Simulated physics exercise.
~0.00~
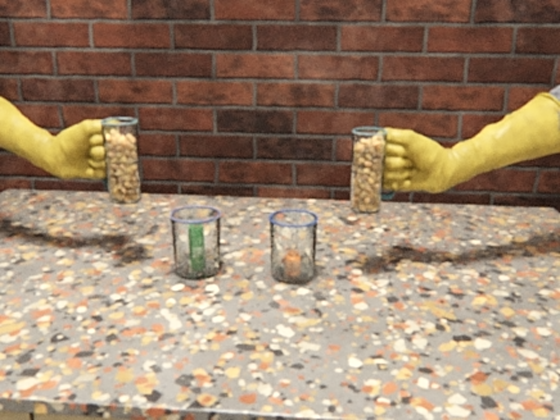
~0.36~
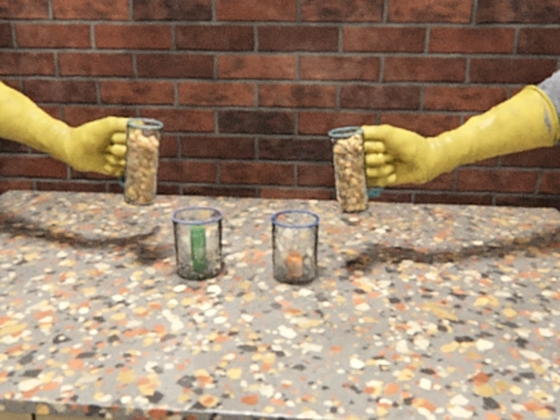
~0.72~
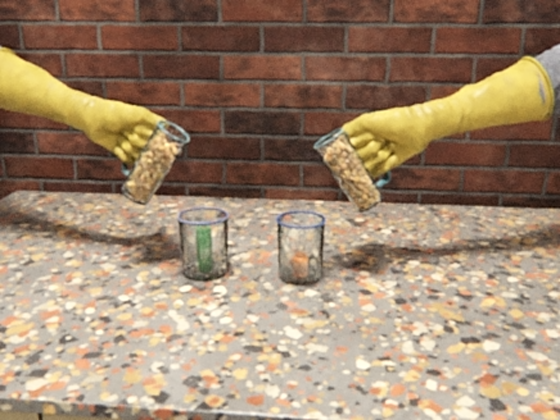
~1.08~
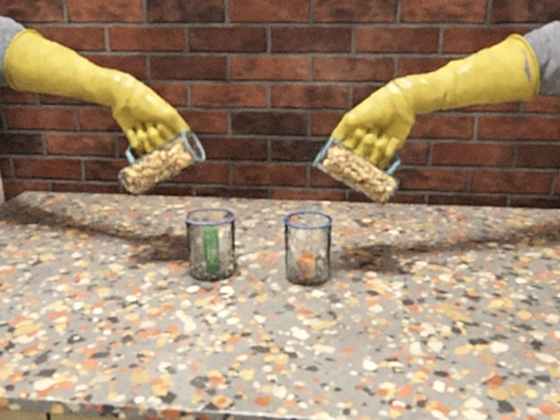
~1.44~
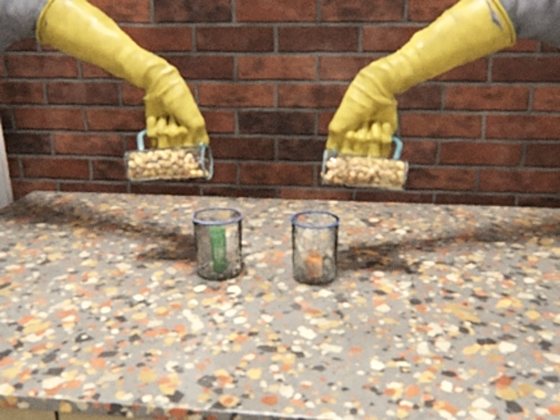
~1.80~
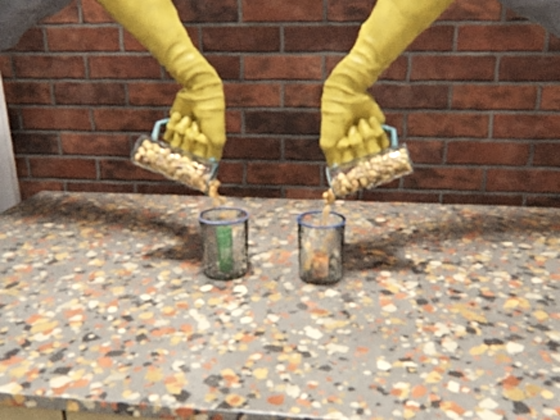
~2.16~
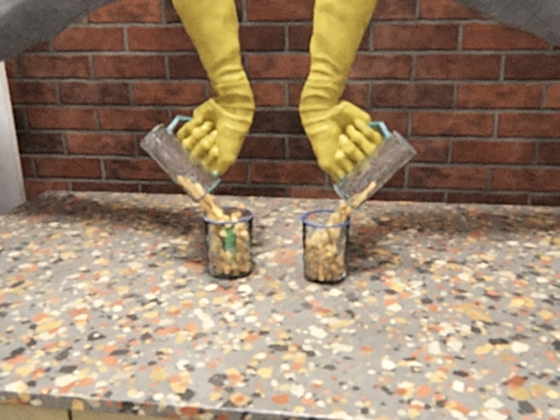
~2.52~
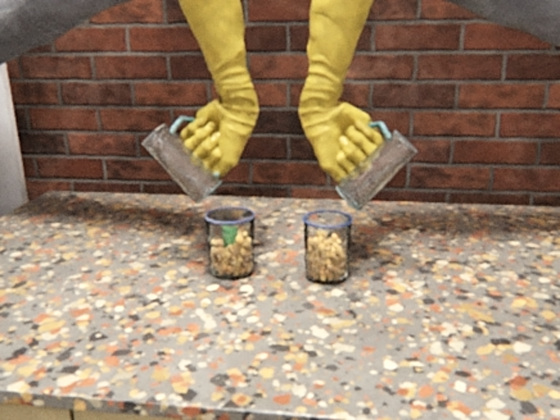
The clip shows two yellow-gloved hands tipping cups of small tan pieces into two glasses on a speckled counter, one holding a green object and the other an orange one. Both cups empty, leaving the green object's top showing at left and the orange object covered at right.
